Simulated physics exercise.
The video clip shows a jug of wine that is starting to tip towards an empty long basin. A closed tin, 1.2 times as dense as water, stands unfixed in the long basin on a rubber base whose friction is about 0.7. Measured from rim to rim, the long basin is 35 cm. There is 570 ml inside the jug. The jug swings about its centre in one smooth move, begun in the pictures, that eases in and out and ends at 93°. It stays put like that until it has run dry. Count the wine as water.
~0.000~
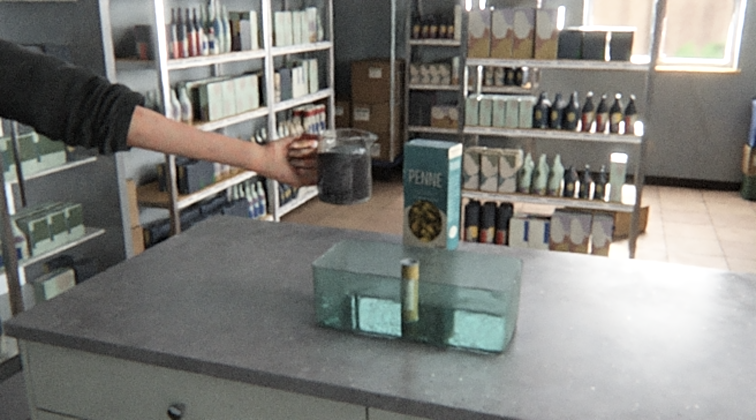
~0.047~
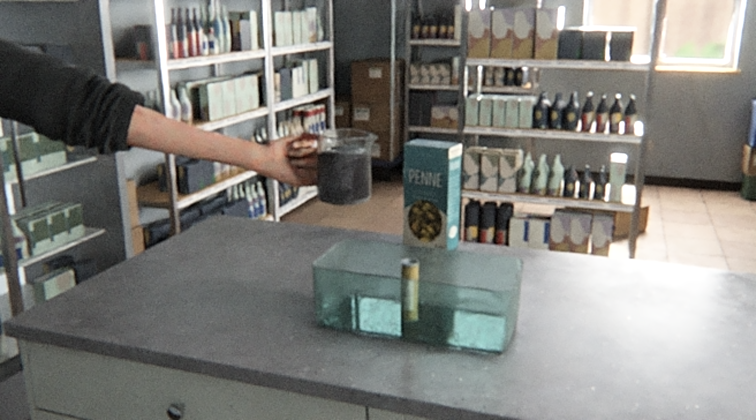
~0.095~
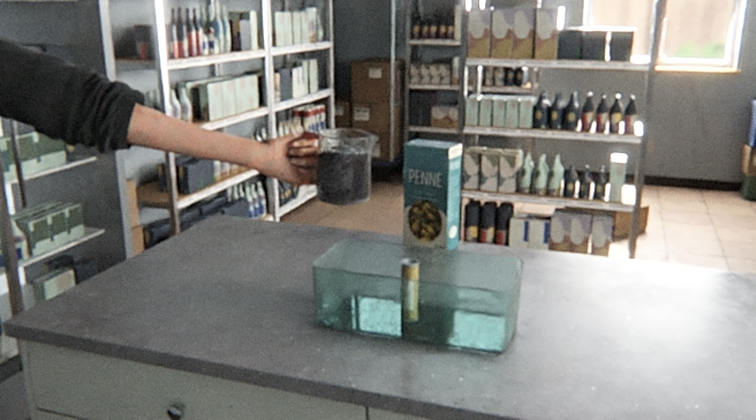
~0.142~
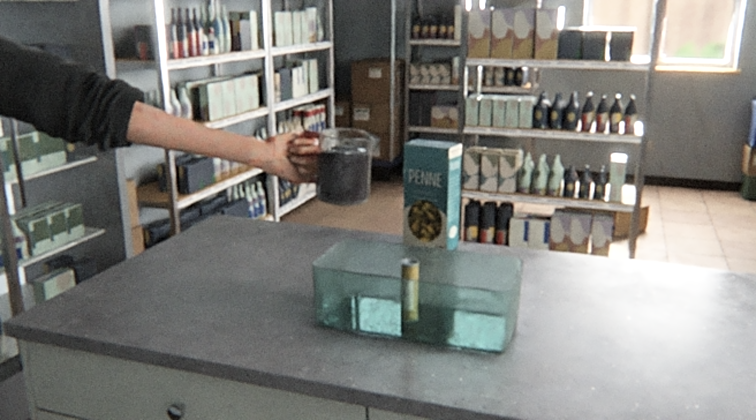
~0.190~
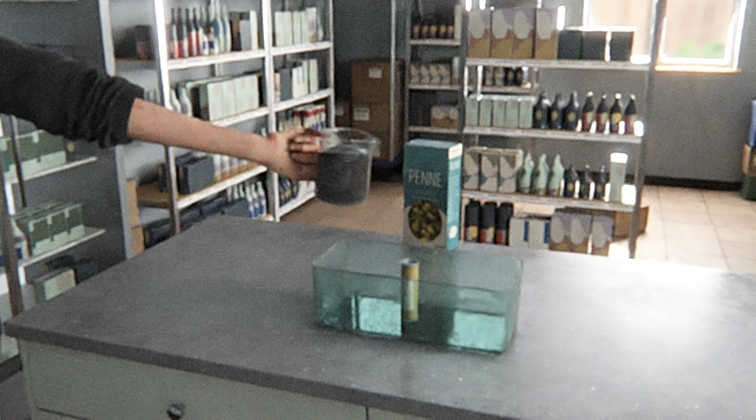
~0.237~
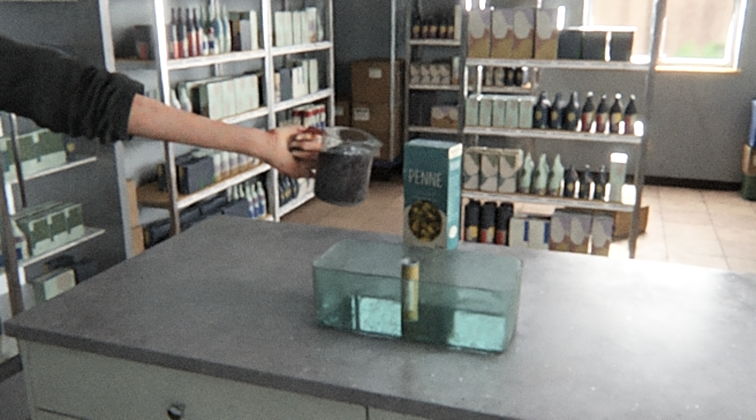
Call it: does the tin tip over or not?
It does not.
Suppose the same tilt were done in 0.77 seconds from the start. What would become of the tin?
Result: Tin still standing.
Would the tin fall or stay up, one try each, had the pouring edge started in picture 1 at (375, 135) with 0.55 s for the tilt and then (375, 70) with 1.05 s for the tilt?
The tin stays vertical the first time and stays vertical the second time.
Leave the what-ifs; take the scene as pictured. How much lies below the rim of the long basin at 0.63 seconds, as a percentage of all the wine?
Some 0 per cent.
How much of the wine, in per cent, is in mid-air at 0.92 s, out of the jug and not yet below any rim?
About 26 percent.
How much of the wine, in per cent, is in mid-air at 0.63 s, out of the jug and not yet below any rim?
It comes to roughly 7 per cent.
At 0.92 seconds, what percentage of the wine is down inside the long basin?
I'd put it at roughly 24 per cent.
Then, 0.63 s in, the tilt is 61° and 93 per cent is still to pour; the tin stands where it began.
Then, 0.92 s in, the tilt is 90° and 50 per cent is still to pour; the tin stands where it began.
Then, 1.22 s in, the tilt is 93° and 16 per cent is still to pour; the tin stands where it began.
Then, 1.55 s in, the tilt is 93° and 5 per cent is still to pour; the tin stands where it began.
Finally, the tin stands where it began.
